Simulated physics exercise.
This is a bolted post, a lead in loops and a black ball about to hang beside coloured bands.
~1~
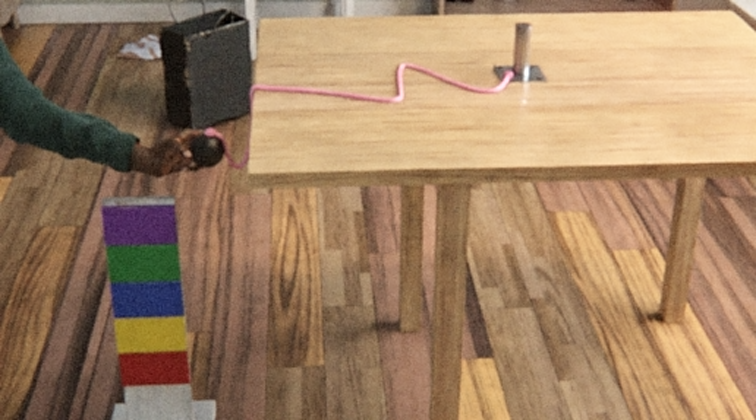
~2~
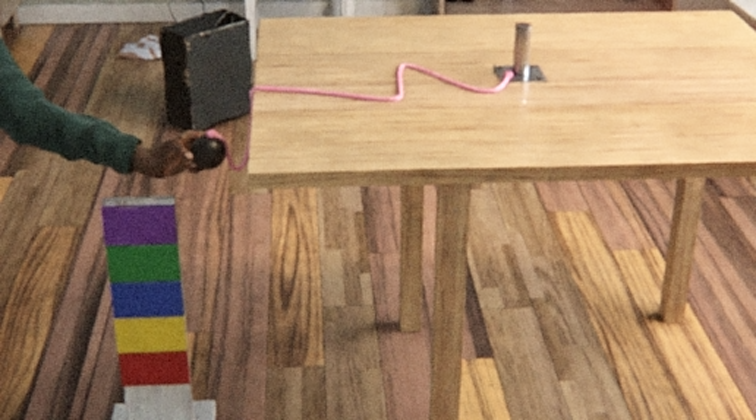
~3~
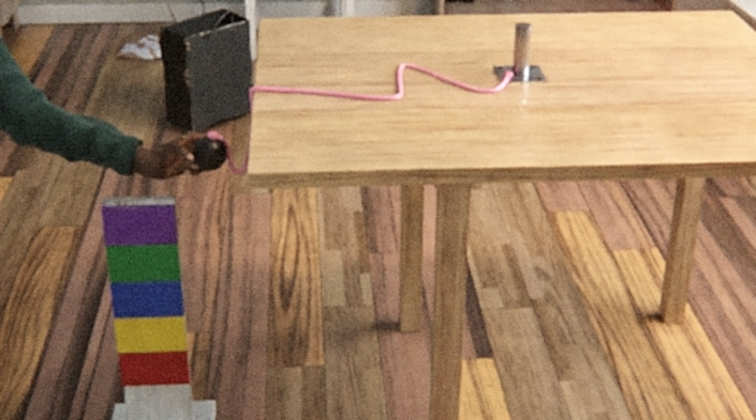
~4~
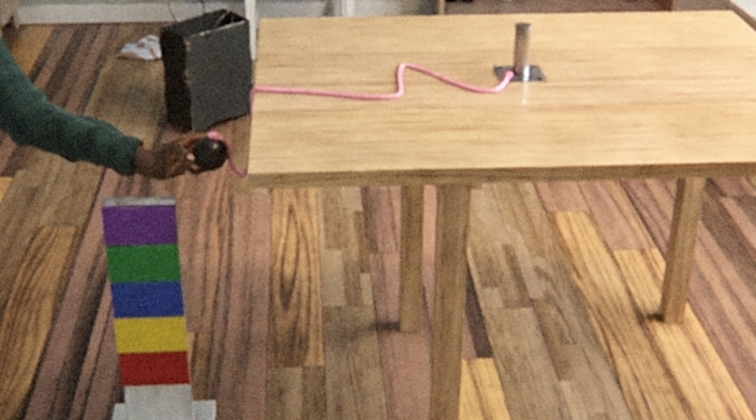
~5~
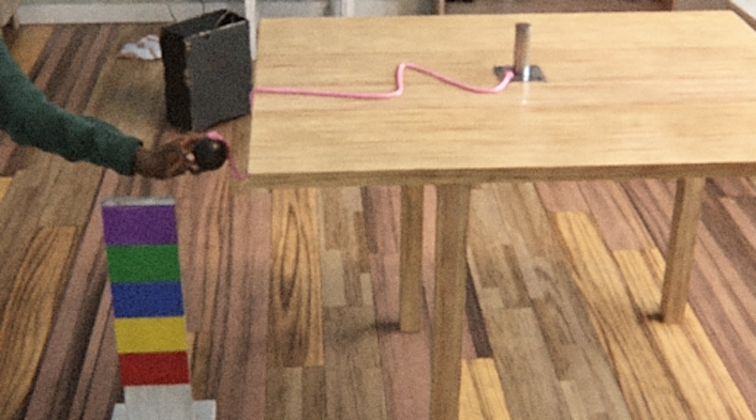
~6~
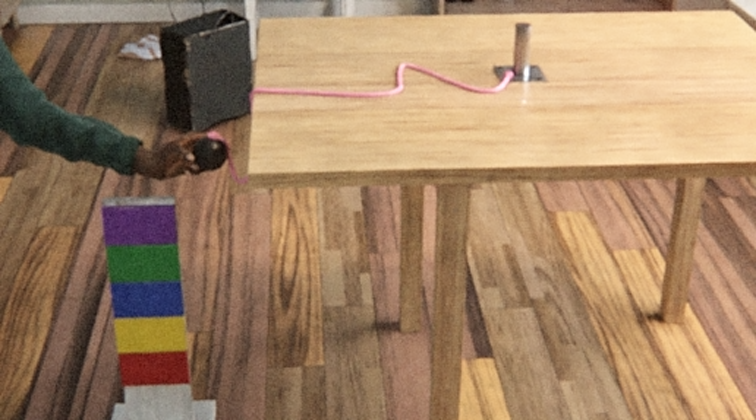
On a wooden table, a pink cord lies loosely bent while a hand holds a black ball almost still above coloured bands.
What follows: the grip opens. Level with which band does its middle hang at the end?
Its middle rests at the red band.
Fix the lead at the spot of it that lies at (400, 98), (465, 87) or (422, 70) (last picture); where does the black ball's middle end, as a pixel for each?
Near (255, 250), (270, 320) and (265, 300).
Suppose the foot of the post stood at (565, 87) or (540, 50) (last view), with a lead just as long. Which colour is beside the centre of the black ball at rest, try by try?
One after the other, yellow; yellow.
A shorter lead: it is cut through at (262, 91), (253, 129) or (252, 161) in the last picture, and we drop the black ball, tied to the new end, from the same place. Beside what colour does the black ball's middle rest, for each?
Try by try: Purple; green; blue.
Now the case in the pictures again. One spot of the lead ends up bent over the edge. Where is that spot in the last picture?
At (379, 95), roughly.
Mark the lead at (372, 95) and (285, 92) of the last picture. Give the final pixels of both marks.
They go to (253, 101) and to (256, 179).
Soon after, ball near (252, 333); level with yellow.
Then, ball near (275, 348); level with red.
At rest, ball near (272, 353); level with red. The red one.
